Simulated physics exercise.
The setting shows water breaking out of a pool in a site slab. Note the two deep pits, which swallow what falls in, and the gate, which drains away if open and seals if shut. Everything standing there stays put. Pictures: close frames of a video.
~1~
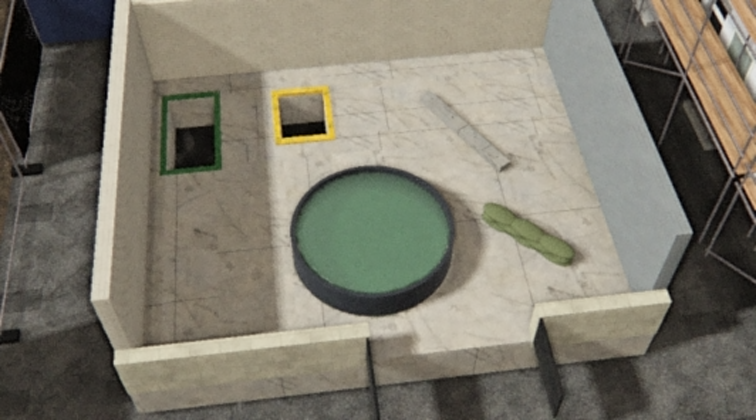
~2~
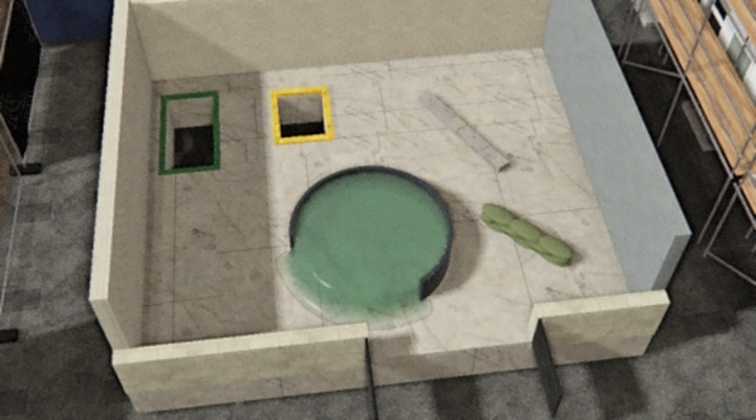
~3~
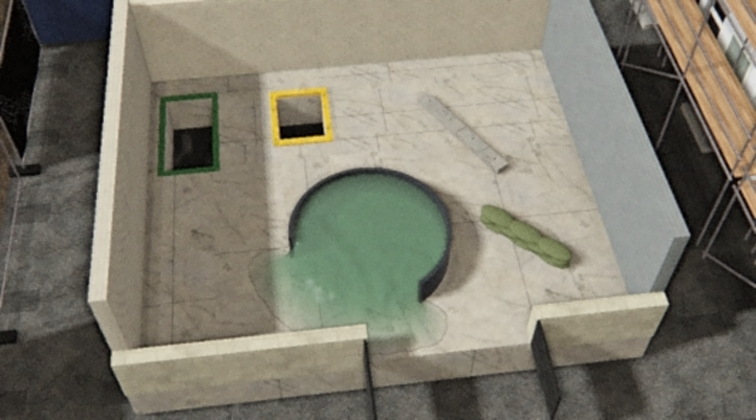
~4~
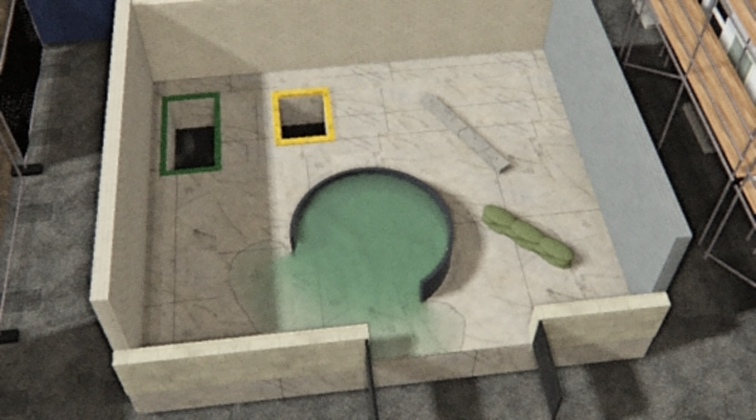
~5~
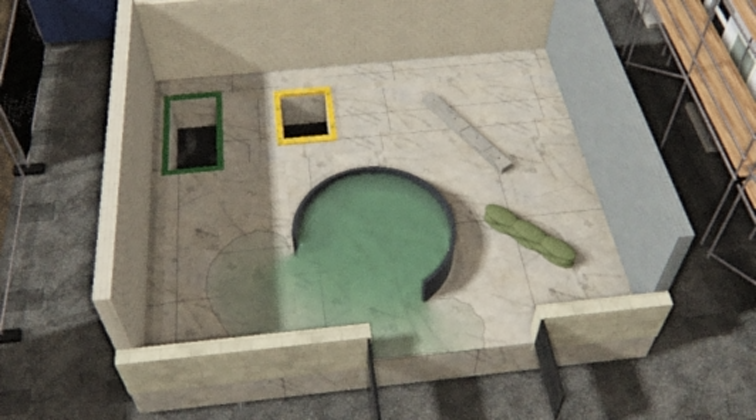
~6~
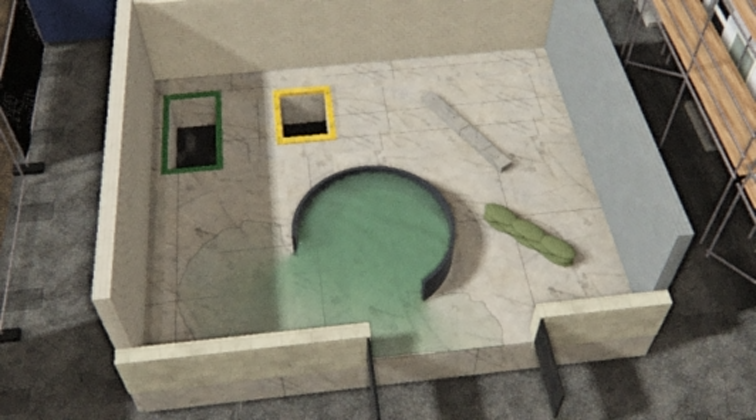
A round, dark-rimmed pool of green water stands on a pale, cracked slab inside low cream and grey walls, seen from high above at an angle. A green-framed pit and a yellow-framed pit lie behind it to the left, with a grey beam and a lumpy green roll to the right. The pool's front side opens, and water pours out, spreading forward and leftward across the slab.
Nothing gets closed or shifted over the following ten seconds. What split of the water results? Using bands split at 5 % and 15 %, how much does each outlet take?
Result: The gate will get a big slice beyond fifteen per cent; the green pit will get a big slice beyond fifteen per cent; the yellow pit will get a thin slice beneath five per cent.
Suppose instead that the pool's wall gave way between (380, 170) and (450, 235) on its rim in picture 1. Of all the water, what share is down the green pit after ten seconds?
In percent, green takes 8.
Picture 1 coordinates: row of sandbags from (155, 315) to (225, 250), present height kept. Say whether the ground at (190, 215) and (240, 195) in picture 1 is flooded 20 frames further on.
In order, the answers are drenched and drenched.
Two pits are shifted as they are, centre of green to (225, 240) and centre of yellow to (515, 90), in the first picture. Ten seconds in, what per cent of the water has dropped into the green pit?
Result - green pit: 30 %.
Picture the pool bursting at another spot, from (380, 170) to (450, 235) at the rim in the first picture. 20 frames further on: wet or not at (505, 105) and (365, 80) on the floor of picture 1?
Respectively: Swamped and swamped.
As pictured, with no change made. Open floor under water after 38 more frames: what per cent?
Roughly 45 percent, I reckon.
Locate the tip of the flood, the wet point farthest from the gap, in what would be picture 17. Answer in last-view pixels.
My estimate: Roughly (151, 200).
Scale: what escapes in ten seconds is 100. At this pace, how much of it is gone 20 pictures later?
My reading is near 45 per cent.
A moment on, water covers 20 % of the floor; the gate 10 %, the green pit 0 %, the yellow pit 0 %.
Next, water covers 15 % of the floor; the gate 17 %, the green pit 0 %, the yellow pit 0 %.
Then, water covers 30 % of the floor; the gate 24 %, the green pit 1 %, the yellow pit 0 %.
Later, water covers 45 % of the floor; the gate 31 %, the green pit 12 %, the yellow pit 1 %.
In the end, water covers 55 % of the floor; the gate 35 %, the green pit 23 %, the yellow pit 1 %.
